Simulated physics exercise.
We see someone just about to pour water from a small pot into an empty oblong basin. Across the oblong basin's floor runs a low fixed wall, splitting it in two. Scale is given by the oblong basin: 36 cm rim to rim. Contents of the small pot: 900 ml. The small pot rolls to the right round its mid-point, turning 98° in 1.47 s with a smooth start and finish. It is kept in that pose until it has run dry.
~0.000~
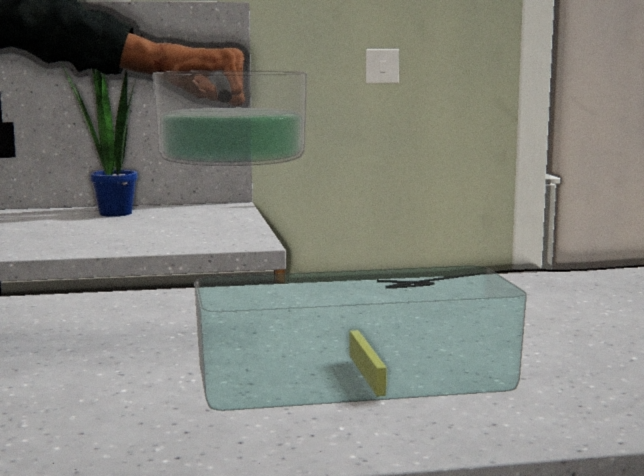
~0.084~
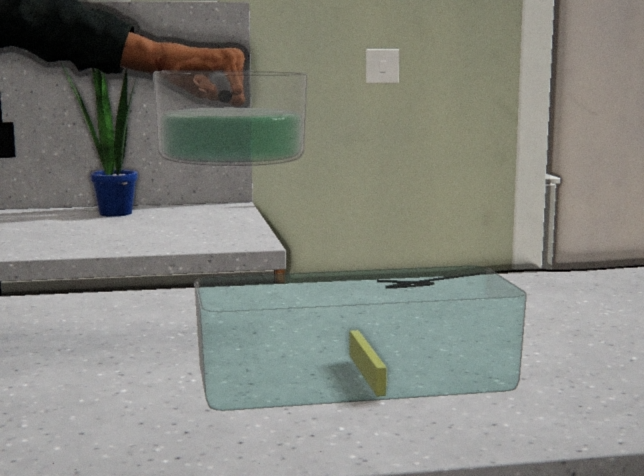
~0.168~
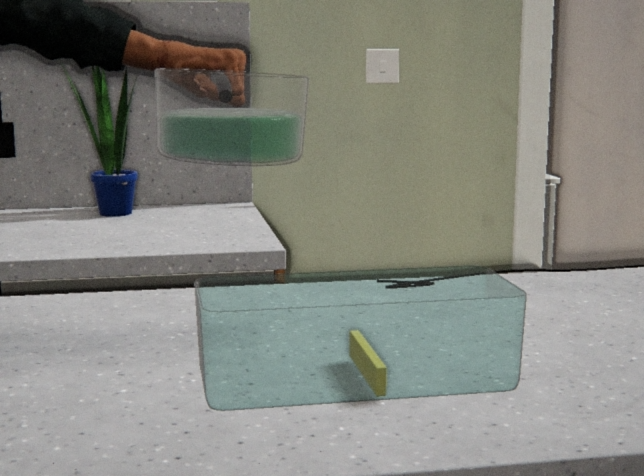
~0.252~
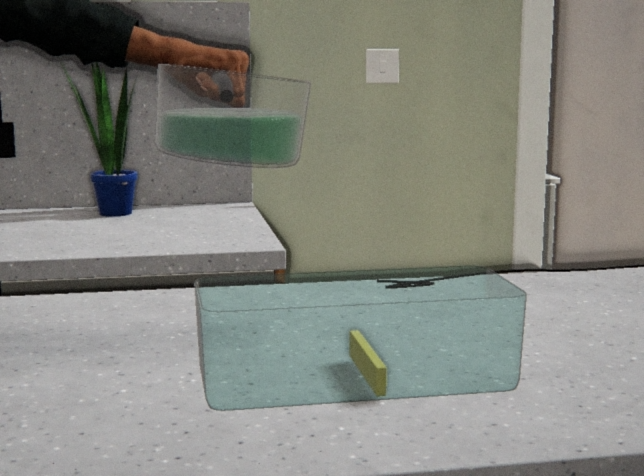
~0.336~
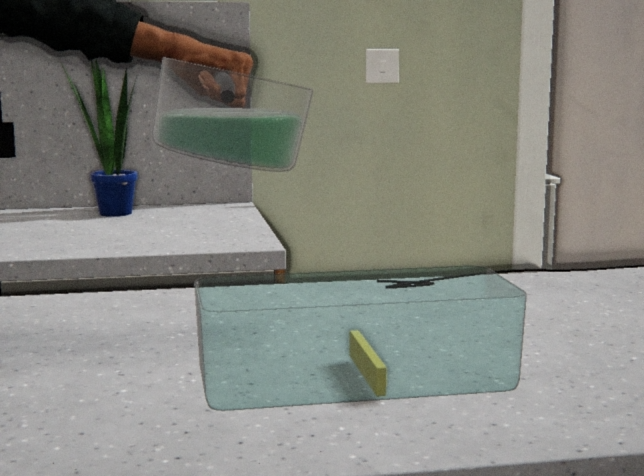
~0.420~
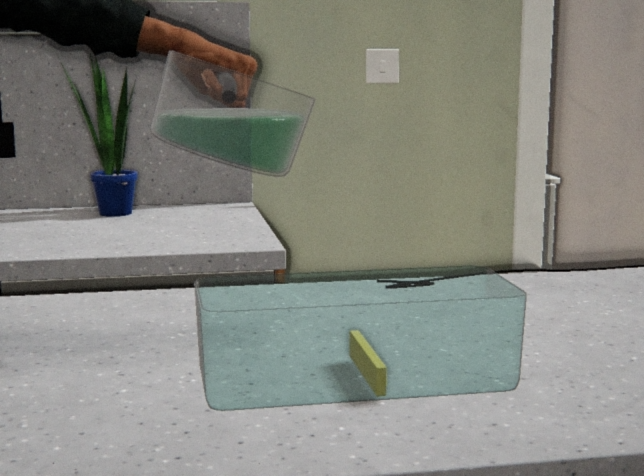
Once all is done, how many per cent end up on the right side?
Roughly 49 percent ends up on the right side.
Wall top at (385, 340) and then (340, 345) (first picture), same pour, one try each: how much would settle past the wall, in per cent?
Roughly 20 per cent, then 80 per cent.
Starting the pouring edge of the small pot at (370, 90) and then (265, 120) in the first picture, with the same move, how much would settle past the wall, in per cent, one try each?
Around 90 per cent first, around 10 per cent next.
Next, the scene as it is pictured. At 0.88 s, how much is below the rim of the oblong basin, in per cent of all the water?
At that time the basin holds about 3 per cent of the liquid.
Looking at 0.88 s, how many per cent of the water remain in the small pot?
Close to 72 percent of the liquid remains at that time.
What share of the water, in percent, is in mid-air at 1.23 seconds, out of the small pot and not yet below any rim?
Airborne fraction: Approx. 20 %.
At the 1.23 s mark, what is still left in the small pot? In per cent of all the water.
22 %.
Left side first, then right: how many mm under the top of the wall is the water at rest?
It's around 18 mm on the left side and around 16 mm on the right side.
Then, 0.88 s in, the tilt is 64° and 73 per cent is still to pour, 2 is left of the wall and 1 right of it.
Then, 1.23 s in, the tilt is 91° and 23 per cent is still to pour, 16 is left of the wall and 42 right of it.
Then, 1.58 s in, the tilt is 98° and 3 per cent is still to pour, 43 is left of the wall and 48 right of it.
Then, 1.97 s in, the tilt is 98° and 0 per cent is still to pour, 49 is left of the wall and 49 right of it.
Finally, 50 per cent lies left of the wall, 49 right of it and 2 outside.
